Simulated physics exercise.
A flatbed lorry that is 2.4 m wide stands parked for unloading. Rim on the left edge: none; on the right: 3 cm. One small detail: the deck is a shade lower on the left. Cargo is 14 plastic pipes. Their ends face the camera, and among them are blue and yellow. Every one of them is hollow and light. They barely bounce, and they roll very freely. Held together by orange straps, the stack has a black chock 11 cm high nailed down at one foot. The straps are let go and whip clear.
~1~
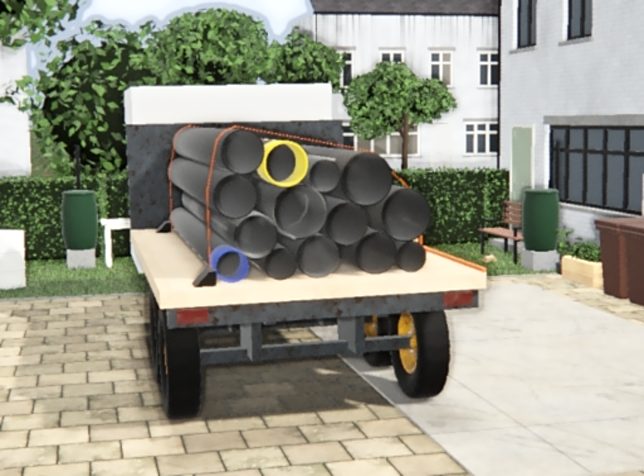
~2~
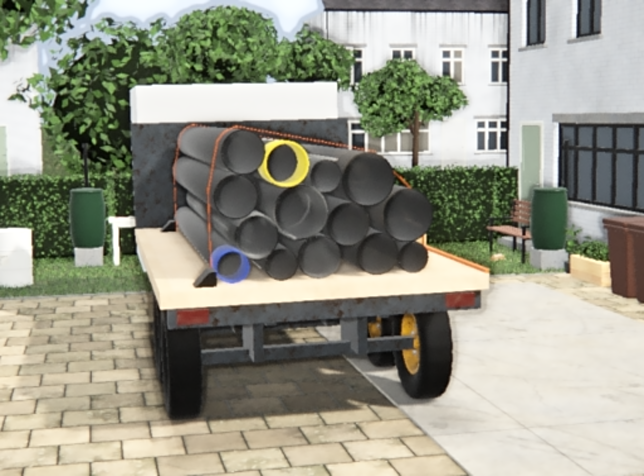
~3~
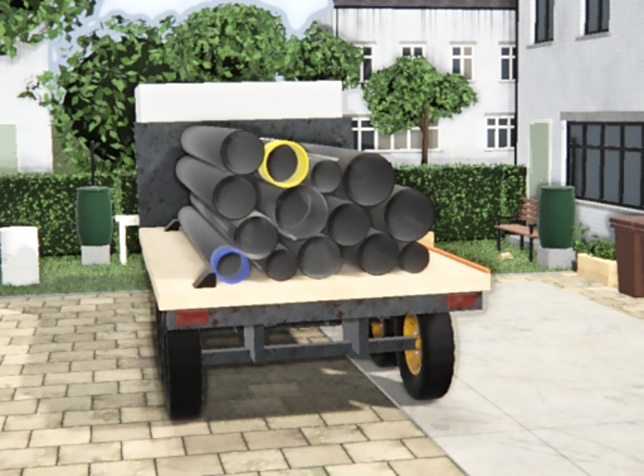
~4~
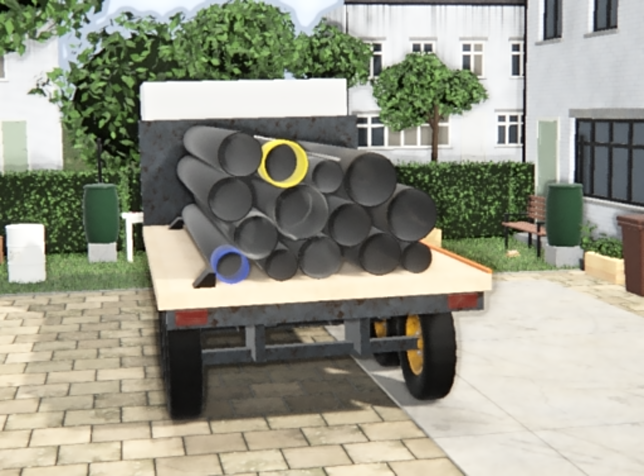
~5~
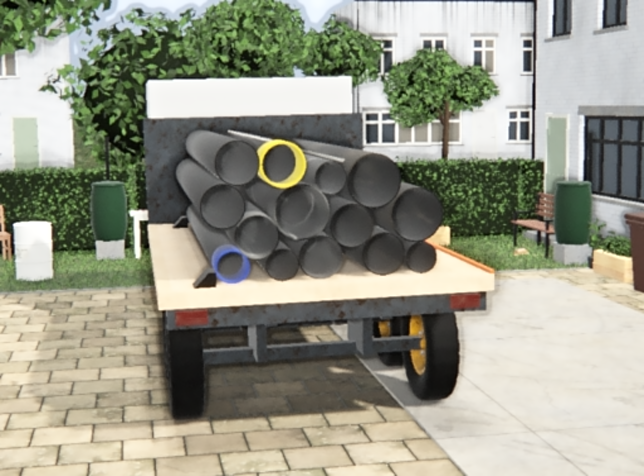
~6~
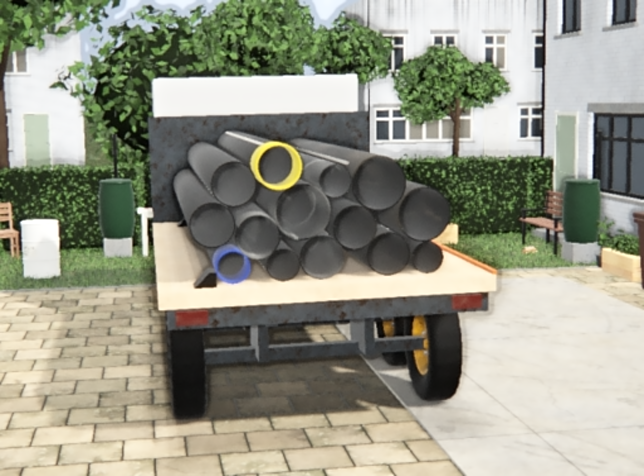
Orange straps disappear from pipes on a parked flatbed, then the left-side pipes slip slightly down.
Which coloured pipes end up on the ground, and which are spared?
Blue: Stays put; yellow: Drops off.
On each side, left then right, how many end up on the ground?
Result (left / right): 3 / 2.
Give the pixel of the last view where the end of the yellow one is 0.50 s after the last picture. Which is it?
Its near end sits close to (228, 206).
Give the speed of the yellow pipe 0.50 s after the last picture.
Its speed is roughly 1.5 m/s.
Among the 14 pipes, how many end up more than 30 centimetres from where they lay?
The answer comes to 9.
Then, 0.5 s after the last picture, blue is on the deck, 55 cm from the left edge; yellow is up on others, 50 cm from the left edge, rolling left; 1 of 14 is off.
Then, 1.1 s after the last picture, yellow is dropping off the left side; no change for blue; 4 of 14 are off.
At rest (4.6 s after the last picture), blue is on the deck, 55 cm from the left edge; yellow is down on the left; 5 of 14 are off.
